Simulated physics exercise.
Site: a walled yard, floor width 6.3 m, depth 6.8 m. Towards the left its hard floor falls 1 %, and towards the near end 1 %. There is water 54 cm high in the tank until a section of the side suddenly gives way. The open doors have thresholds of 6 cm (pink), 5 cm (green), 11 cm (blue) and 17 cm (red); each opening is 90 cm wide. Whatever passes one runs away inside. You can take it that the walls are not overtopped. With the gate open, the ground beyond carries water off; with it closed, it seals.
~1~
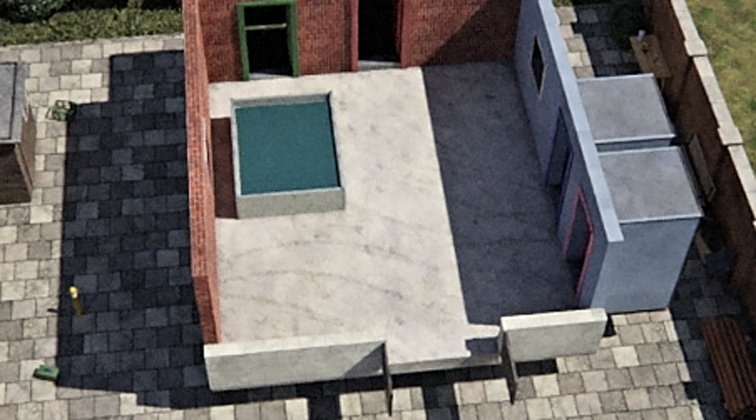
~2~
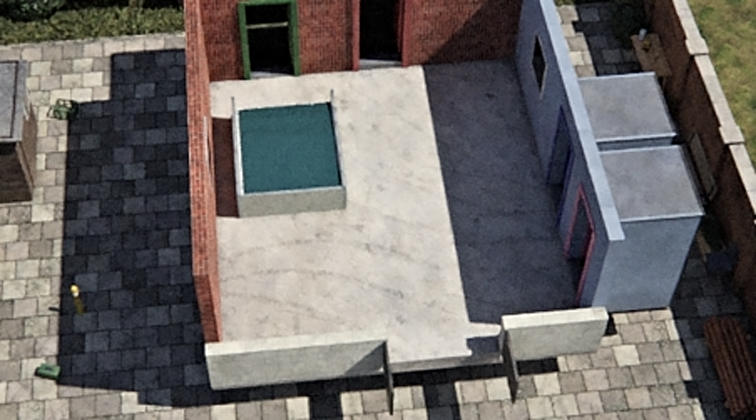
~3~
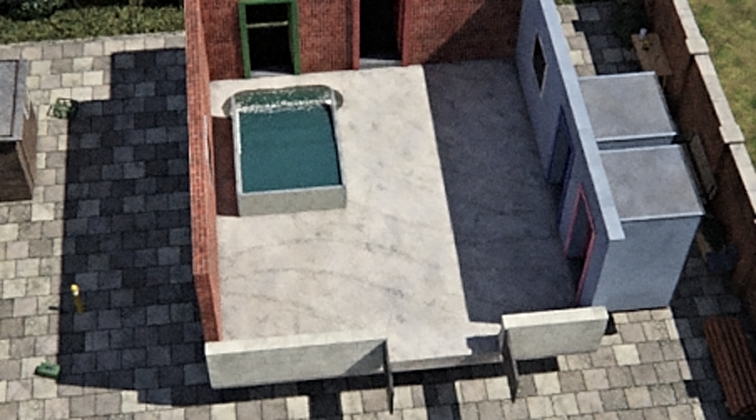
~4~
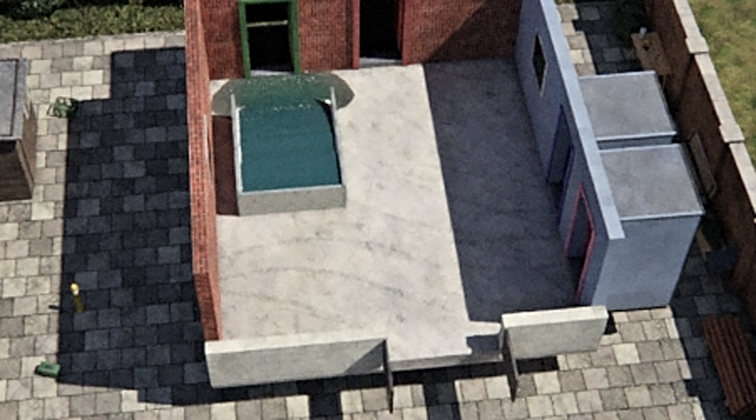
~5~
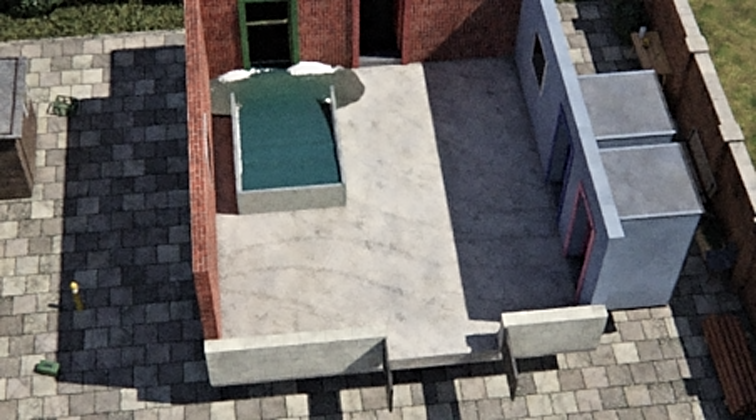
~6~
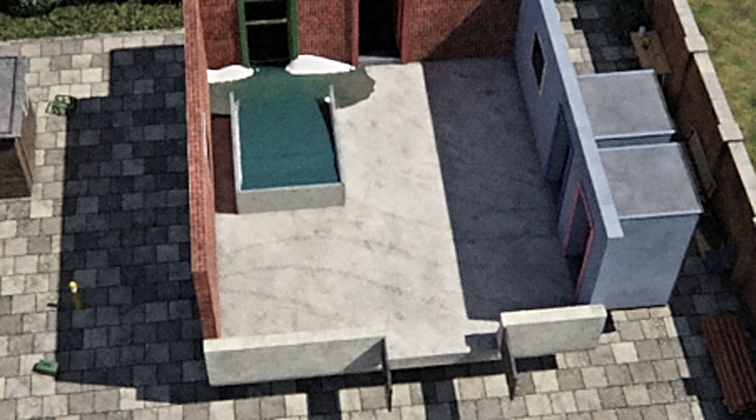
The clip opens on a walled yard seen from above, with still, dark green water filling a pale rectangular tank. The tank's far side opens and water pours out, fanning across the pale floor behind it. The sheet widens until its white, foamy edge reaches the brick wall by the green-framed doorway.
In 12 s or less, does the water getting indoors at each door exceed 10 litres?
In order: Pink door: Under the set amount, green door: Past the set amount, blue door: Under the set amount, red door: Under the set amount.
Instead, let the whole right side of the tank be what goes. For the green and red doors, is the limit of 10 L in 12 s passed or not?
Here's how it goes: Green falls short, red falls short.
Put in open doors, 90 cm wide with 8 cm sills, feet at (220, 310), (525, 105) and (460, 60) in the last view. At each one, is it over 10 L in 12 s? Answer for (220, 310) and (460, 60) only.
Per doorway, in order: Insufficient / insufficient.
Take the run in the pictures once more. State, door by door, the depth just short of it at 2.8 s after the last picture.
Pink 0 cm, green 20 cm, blue 0 cm, red 8 cm.
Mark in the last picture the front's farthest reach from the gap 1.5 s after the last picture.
Somewhere about (487, 60).
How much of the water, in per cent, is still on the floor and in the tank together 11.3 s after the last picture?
64 %.
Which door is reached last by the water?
The pink door.
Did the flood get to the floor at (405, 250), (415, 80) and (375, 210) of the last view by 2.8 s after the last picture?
The first point is not yet hit, the second is awash and the third is not yet hit.
Then, 0.7 s after the last picture water covers 10 % of the floor and is deepest (36 cm) near (236, 79); pink door not reached, green door 33 cm at the sill, 179 L in, blue door not reached, red door 9 cm at the sill, 0 L in.
Then, 1.5 s after the last picture water covers 20 % of the floor and is deepest (36 cm) near (209, 81); pink door not reached, green door 32 cm at the sill, 375 L in, blue door not reached, red door 11 cm at the sill, 0 L in.
Then, 2.8 s after the last picture water covers 40 % of the floor and is deepest (23 cm) near (210, 94); pink door not reached, green door 20 cm at the sill, 586 L in, blue door not reached, red door 8 cm at the sill, 0 L in.
Then, 6.3 s after the last picture water covers 75 % of the floor and is deepest (11 cm) near (223, 363); pink door 2 cm at the sill, 0 L in, green door 8 cm at the sill, 703 L in, blue door 3 cm at the sill, 0 L in, red door 4 cm at the sill, 0 L in.
Then, 11.3 s after the last picture water covers 90 % of the floor and is deepest (8 cm) near (348, 351); pink door 3 cm at the sill, 0 L in, green door 6 cm at the sill, 721 L in, blue door 1 cm at the sill, 0 L in, red door 2 cm at the sill, 0 L in.
